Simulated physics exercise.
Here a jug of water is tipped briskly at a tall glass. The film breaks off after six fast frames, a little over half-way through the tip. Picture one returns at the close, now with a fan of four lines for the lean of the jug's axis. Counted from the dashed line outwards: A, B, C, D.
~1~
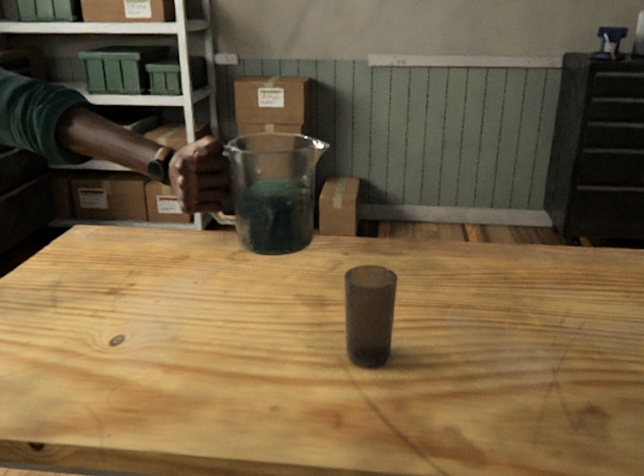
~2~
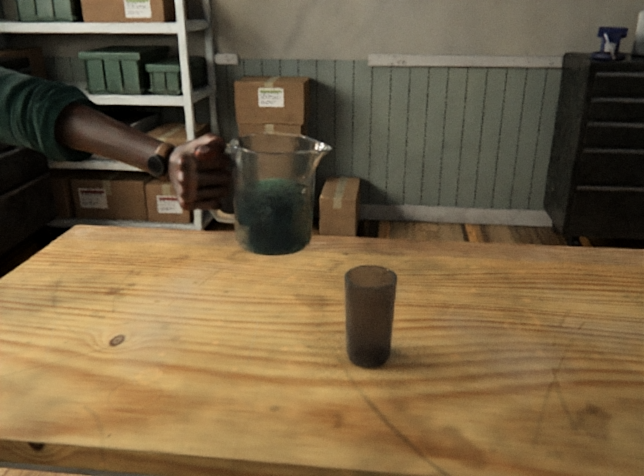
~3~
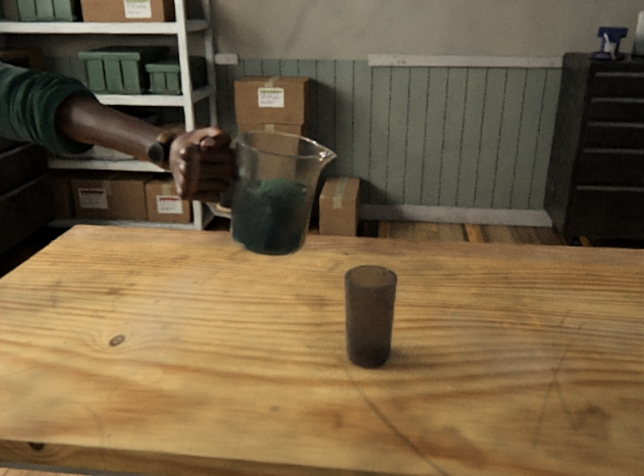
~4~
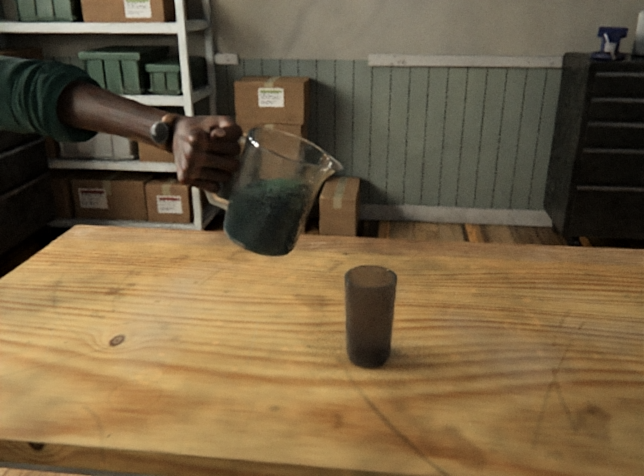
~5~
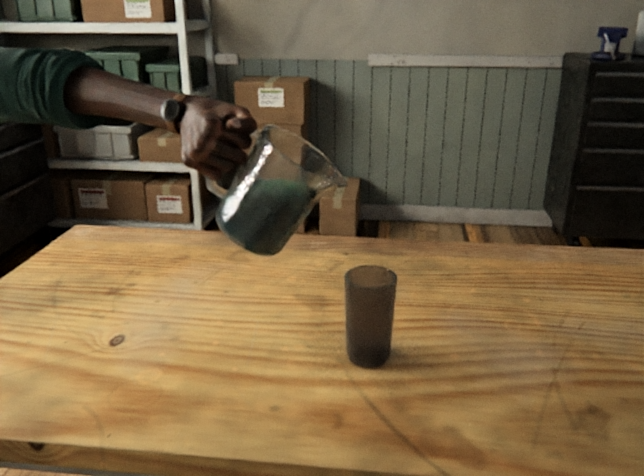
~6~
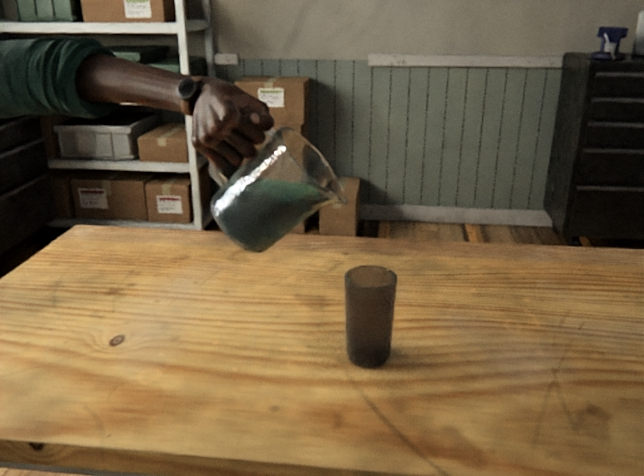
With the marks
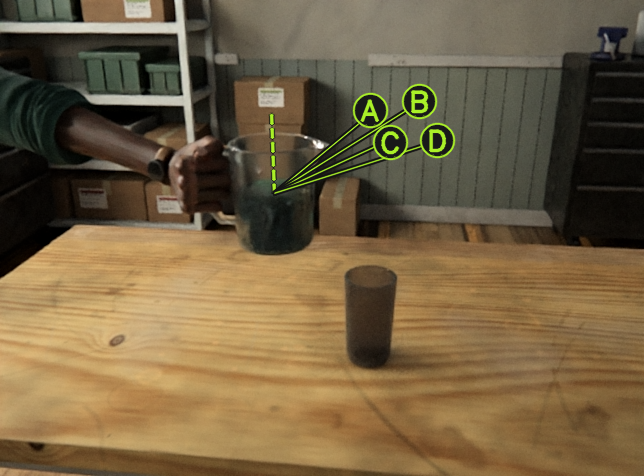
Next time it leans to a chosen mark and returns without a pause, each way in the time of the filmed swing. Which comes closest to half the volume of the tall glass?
I would pick tilt D.
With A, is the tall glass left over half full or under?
Under.
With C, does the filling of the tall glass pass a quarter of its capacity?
Yes, it does.
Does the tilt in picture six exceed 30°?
Yes.
In lime, A at (358, 123); B at (405, 111); C at (373, 147); D at (421, 146).
For tilt A, the tall glass ends with about 5 % of what it can hold.
For tilt B, the tall glass ends with about 16 % of what it can hold.
For tilt C, the tall glass ends with about 33 % of what it can hold.
For tilt D, the tall glass ends with about 52 % of what it can hold; 4 % of the water is spilt.
